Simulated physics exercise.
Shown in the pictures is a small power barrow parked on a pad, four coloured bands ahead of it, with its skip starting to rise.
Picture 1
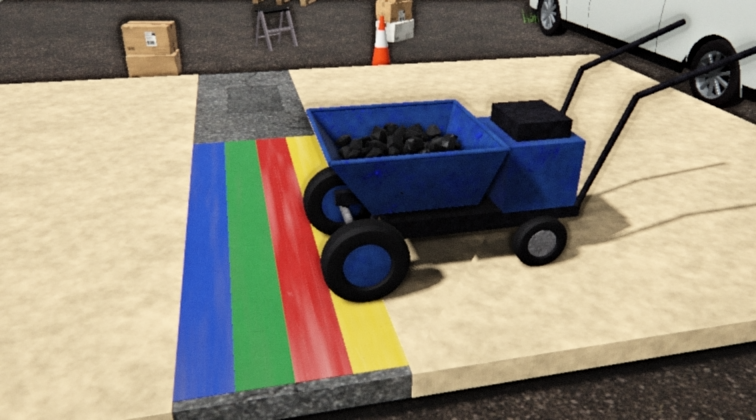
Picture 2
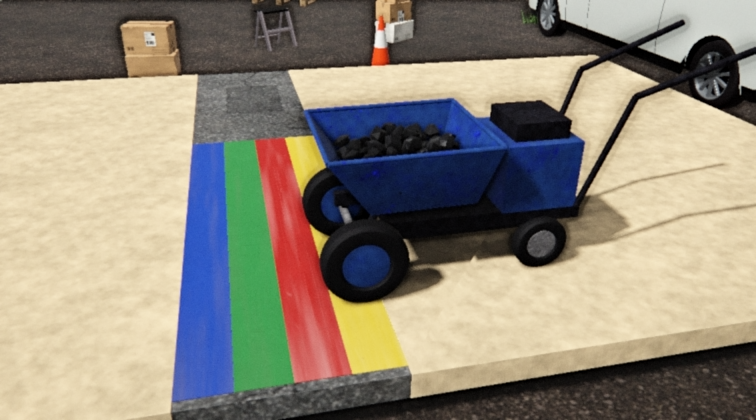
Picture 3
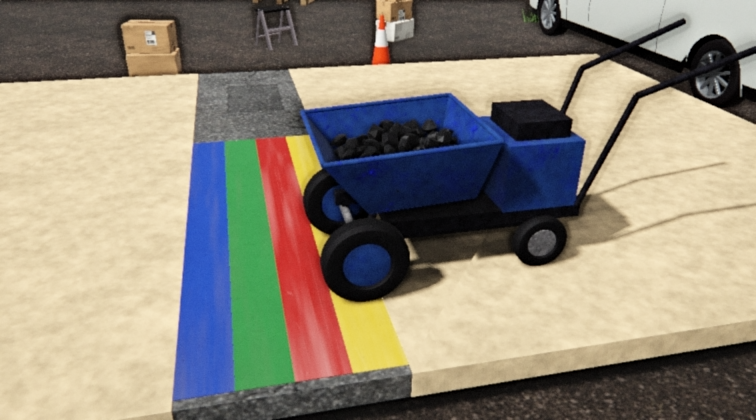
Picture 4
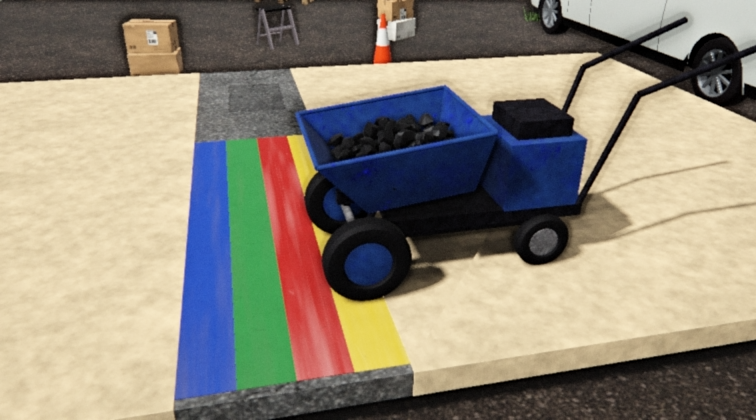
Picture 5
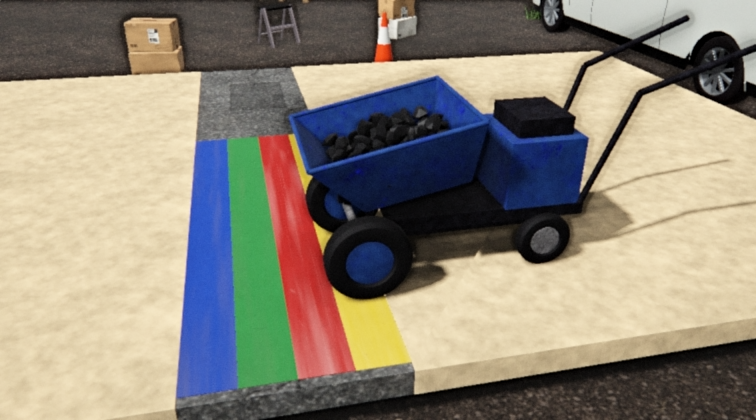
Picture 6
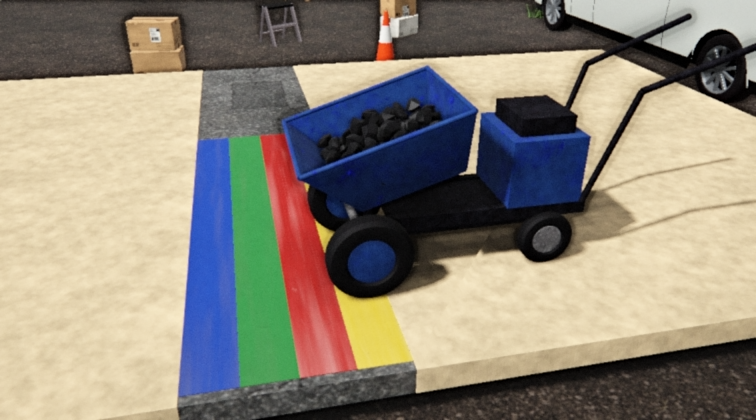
On a pale, sandy-looking pad beside dark asphalt, seen from slightly above and nearly side-on, four bands of blue, green, red and yellow run between grey strips at left of centre. A blue barrow with black handles and a skip of black lumps stands at their right, with boxes, an orange cone and a white vehicle behind. The skip slowly tilts leftward, its rear rising, while the wheels stay put and the view shifts very slightly.
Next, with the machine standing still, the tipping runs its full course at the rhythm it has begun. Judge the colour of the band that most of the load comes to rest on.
Most of it rests on the blue band.
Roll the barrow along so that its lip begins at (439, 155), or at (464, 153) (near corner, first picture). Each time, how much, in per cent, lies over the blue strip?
About 10 %, then 0 %.
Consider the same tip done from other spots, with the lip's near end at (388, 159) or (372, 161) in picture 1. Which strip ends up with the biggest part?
Well, from the first place it would be green, and from the second that green strip.
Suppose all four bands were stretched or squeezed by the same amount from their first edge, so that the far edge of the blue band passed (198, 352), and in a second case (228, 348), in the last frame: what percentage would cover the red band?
I get 0 % for the first one and 0 % for the second.
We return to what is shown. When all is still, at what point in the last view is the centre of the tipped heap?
Roughly at pixel (211, 270).
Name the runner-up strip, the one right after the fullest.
Second: The green strip.
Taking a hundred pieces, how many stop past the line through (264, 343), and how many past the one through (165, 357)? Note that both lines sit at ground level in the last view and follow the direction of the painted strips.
Roughly 80 per cent, and 20 per cent.
Soon after the last picture, skip tipped steeply; all in the skip.
A little later, skip tipped right over; nearly all in the skip; a stray few over the green strip; a small part over the blue strip.
Later still, skip tipped right over; about a quarter in the skip; a small part over the green strip; about a third over the blue strip; about a quarter off the paint.
By the end, skip tipped right over; about a quarter in the skip; none over the yellow strip; a stray few over the red strip; about a quarter over the green strip; about a third over the blue strip; about a quarter off the paint.
